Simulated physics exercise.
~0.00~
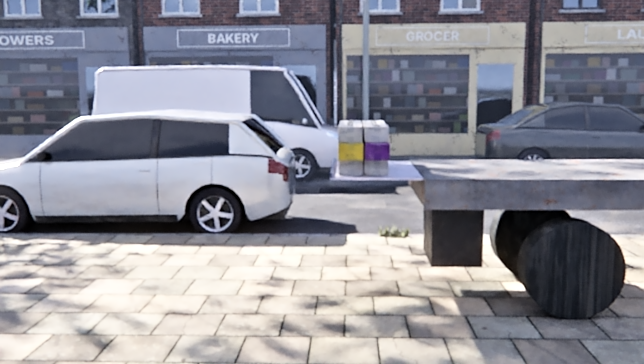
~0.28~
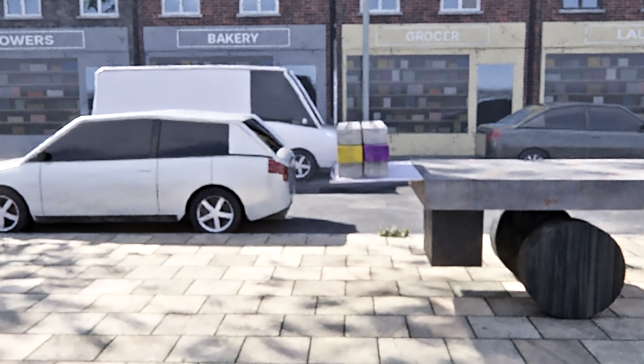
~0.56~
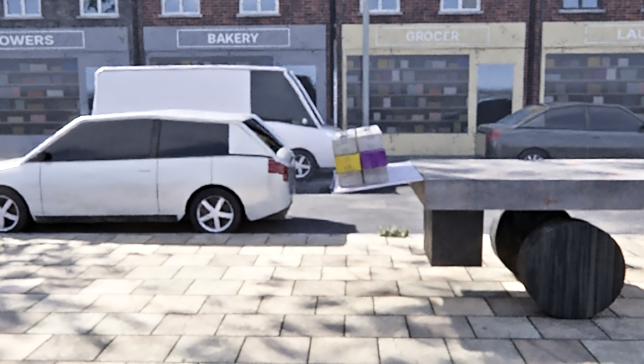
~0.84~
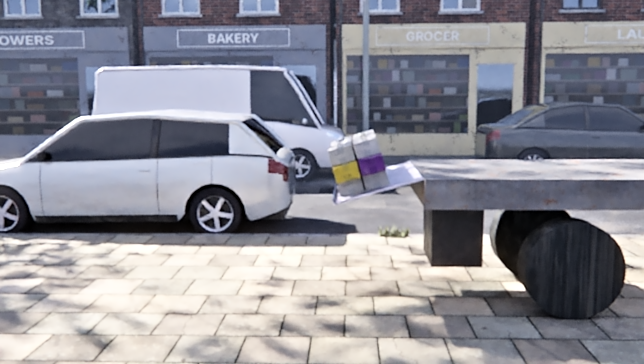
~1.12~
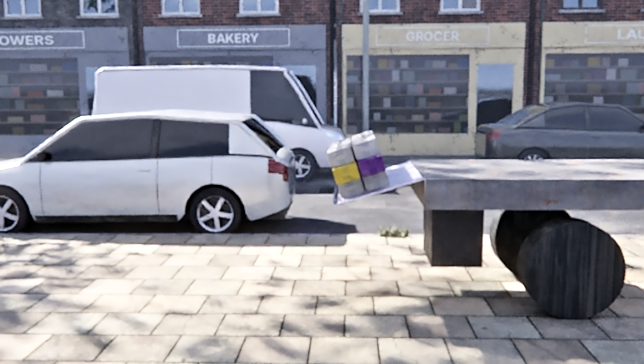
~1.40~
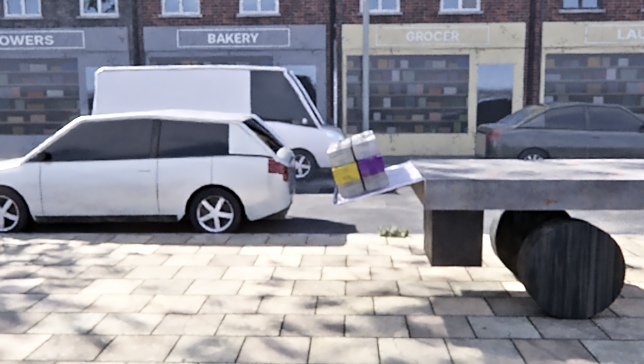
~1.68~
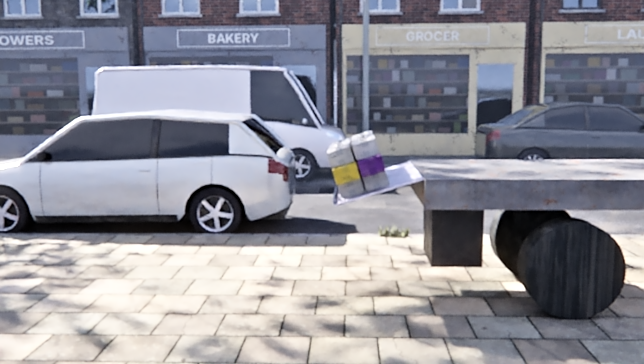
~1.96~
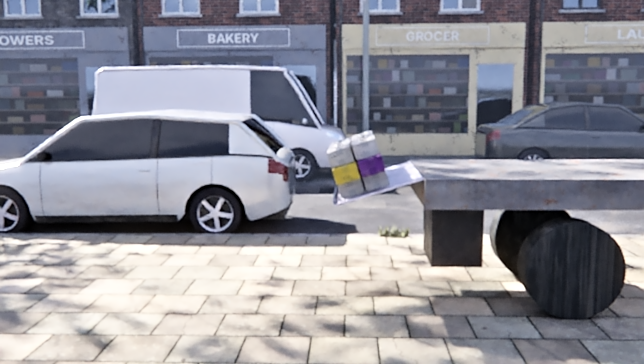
At the start, a small stack of pale boxes, some with yellow and purple faces, sits on a thin flap at the left end of a long grey flat-bed beside a paved roadside. Behind it stand a white car, a white van, a dark car and a row of shops. The flap then begins to dip at its left end, and the boxes tilt along with it, sinking slightly to the left. The slope steepens a little more before the flap stops. The boxes stay packed together, and none slides or falls off. At the end, the stack rests motionless and leaning on the sloping flap.
